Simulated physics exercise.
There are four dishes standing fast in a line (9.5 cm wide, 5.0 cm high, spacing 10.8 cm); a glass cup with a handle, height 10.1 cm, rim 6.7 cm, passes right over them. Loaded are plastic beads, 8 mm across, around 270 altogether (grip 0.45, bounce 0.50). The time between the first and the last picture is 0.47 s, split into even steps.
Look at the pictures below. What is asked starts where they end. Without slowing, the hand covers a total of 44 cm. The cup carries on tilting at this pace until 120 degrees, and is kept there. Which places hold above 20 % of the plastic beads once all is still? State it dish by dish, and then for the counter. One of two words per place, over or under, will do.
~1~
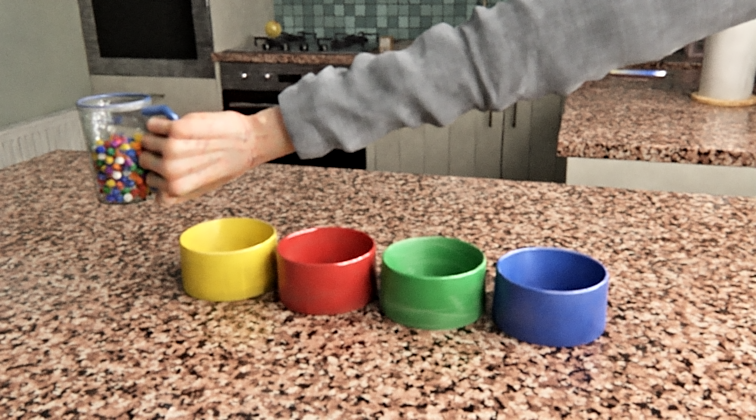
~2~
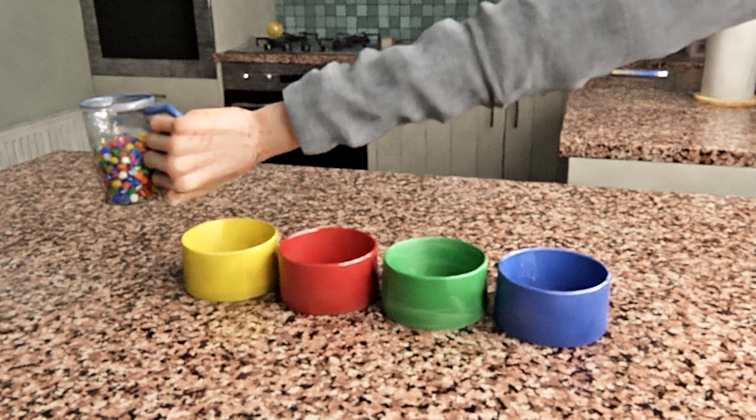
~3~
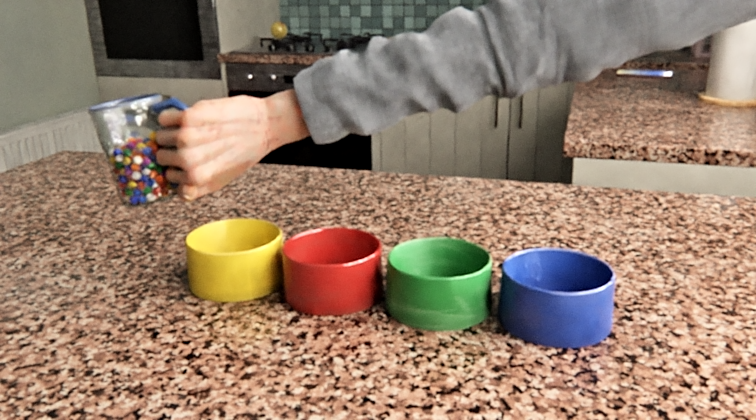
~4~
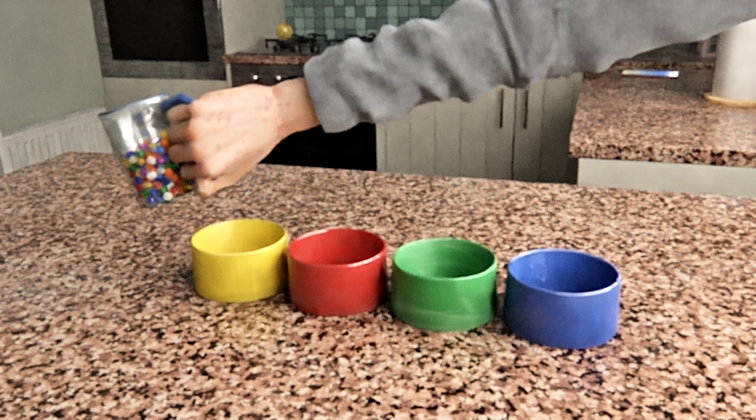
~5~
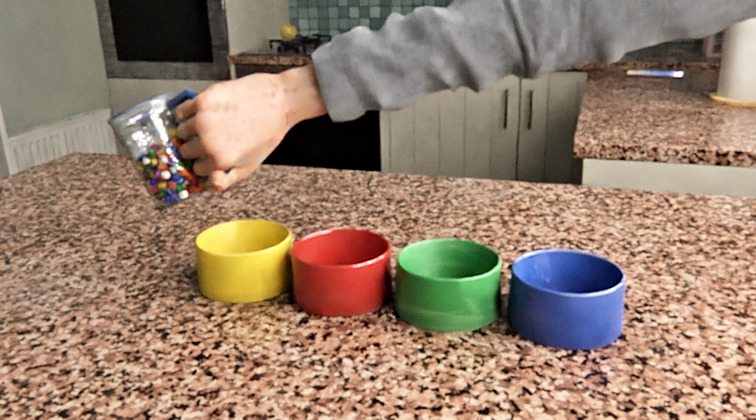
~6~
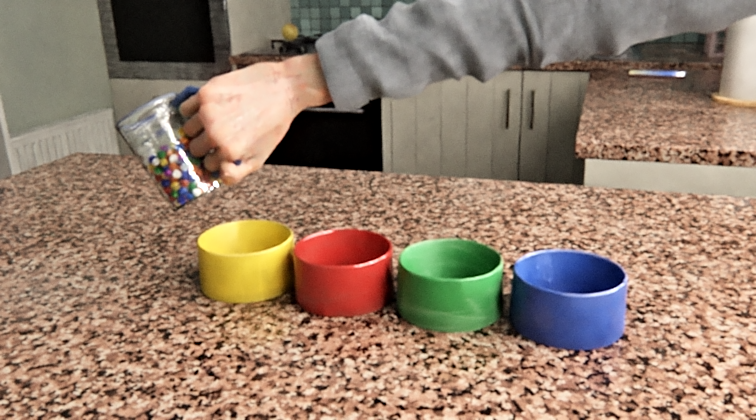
Outcome: Red: Gets a fifth at most. Blue: Gets a fifth at most. Green: Gets a fifth at most. Yellow: Gets more than a fifth. Counter: Gets a fifth at most.
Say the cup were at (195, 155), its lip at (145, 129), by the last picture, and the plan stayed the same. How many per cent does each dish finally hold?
It'd finish with red at 70, blue at 0, green at 0 and yellow at 10.
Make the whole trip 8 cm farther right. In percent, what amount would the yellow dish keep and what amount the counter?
Yellow 10, counter 10.
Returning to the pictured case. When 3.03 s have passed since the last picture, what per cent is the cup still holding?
0 %.
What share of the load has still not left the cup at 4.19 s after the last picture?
About 0 percent of the load.
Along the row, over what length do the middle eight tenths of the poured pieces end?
It spans about 6 centimetres along the dishes.
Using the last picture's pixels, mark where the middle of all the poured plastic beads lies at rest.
Roughly (247, 263).
Then, 1.82 s after the last picture, tilt 120 degrees; cup holds 0 %, yellow 100 %.
Then, 3.03 s after the last picture, tilt 120 degrees; cup holds 0 %, yellow 100 %.
Then, 4.19 s after the last picture, tilt 120 degrees; cup holds 0 %, yellow 100 %.
In the end, red 0 %, blue 0 %, green 0 %, yellow 100 %, counter 0 %.
